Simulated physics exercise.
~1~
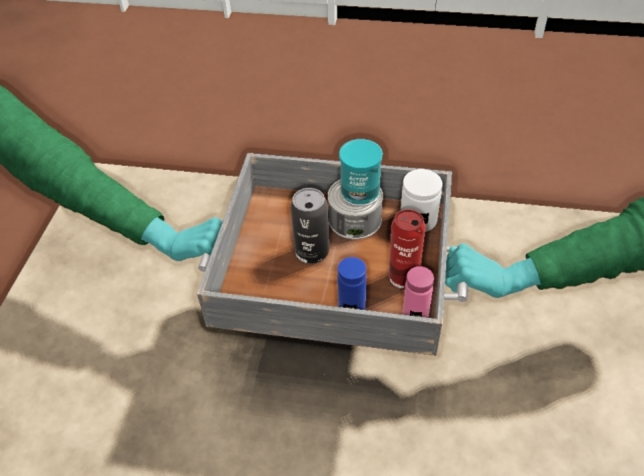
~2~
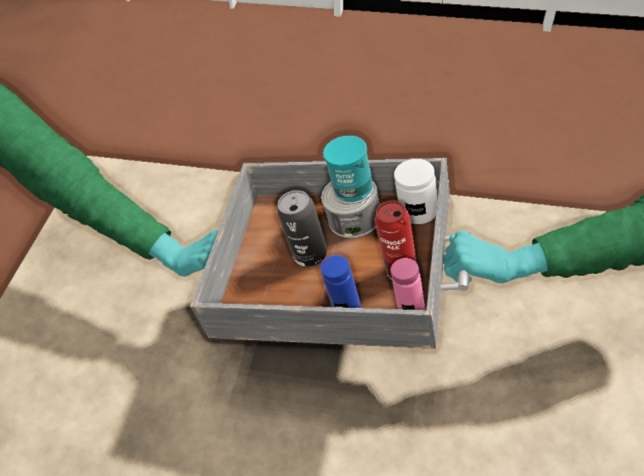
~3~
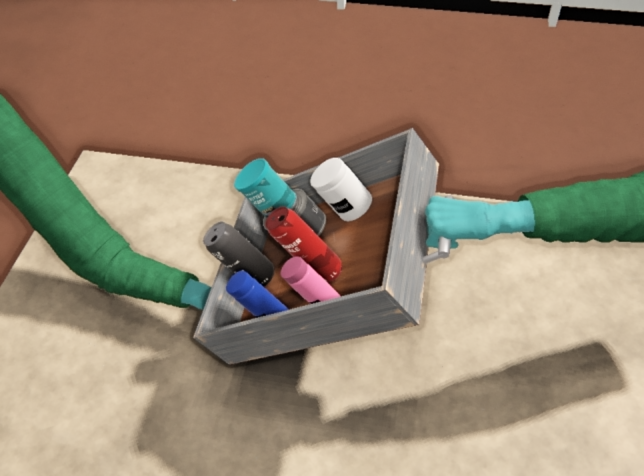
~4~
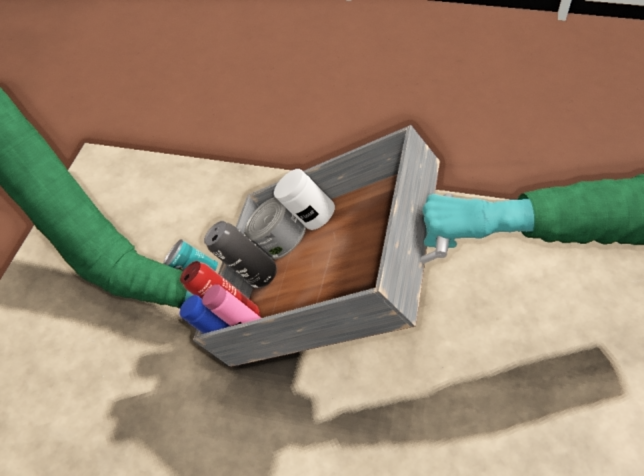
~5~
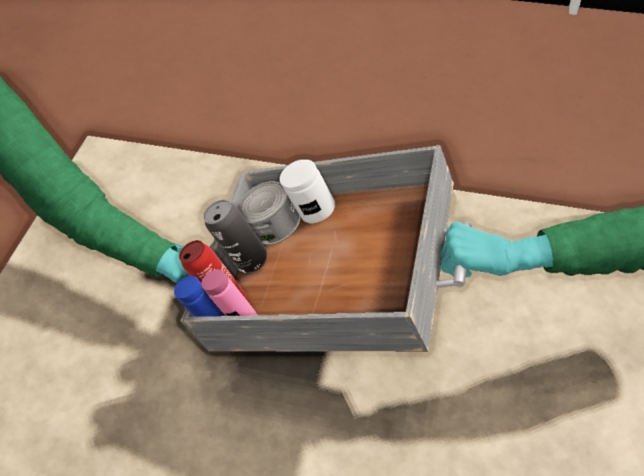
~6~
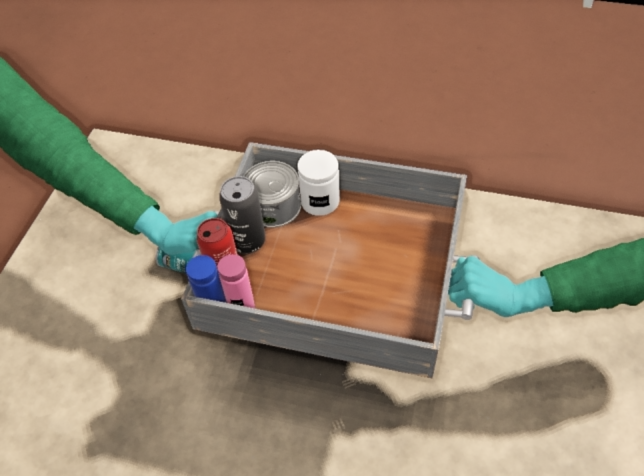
The clip shows two gloved hands tipping a grey crate of cans and bottles down to the left, so the contents slide that way and the turquoise tin tumbles out over the side. The crate swings back level, the remaining items standing upright toward its left side.
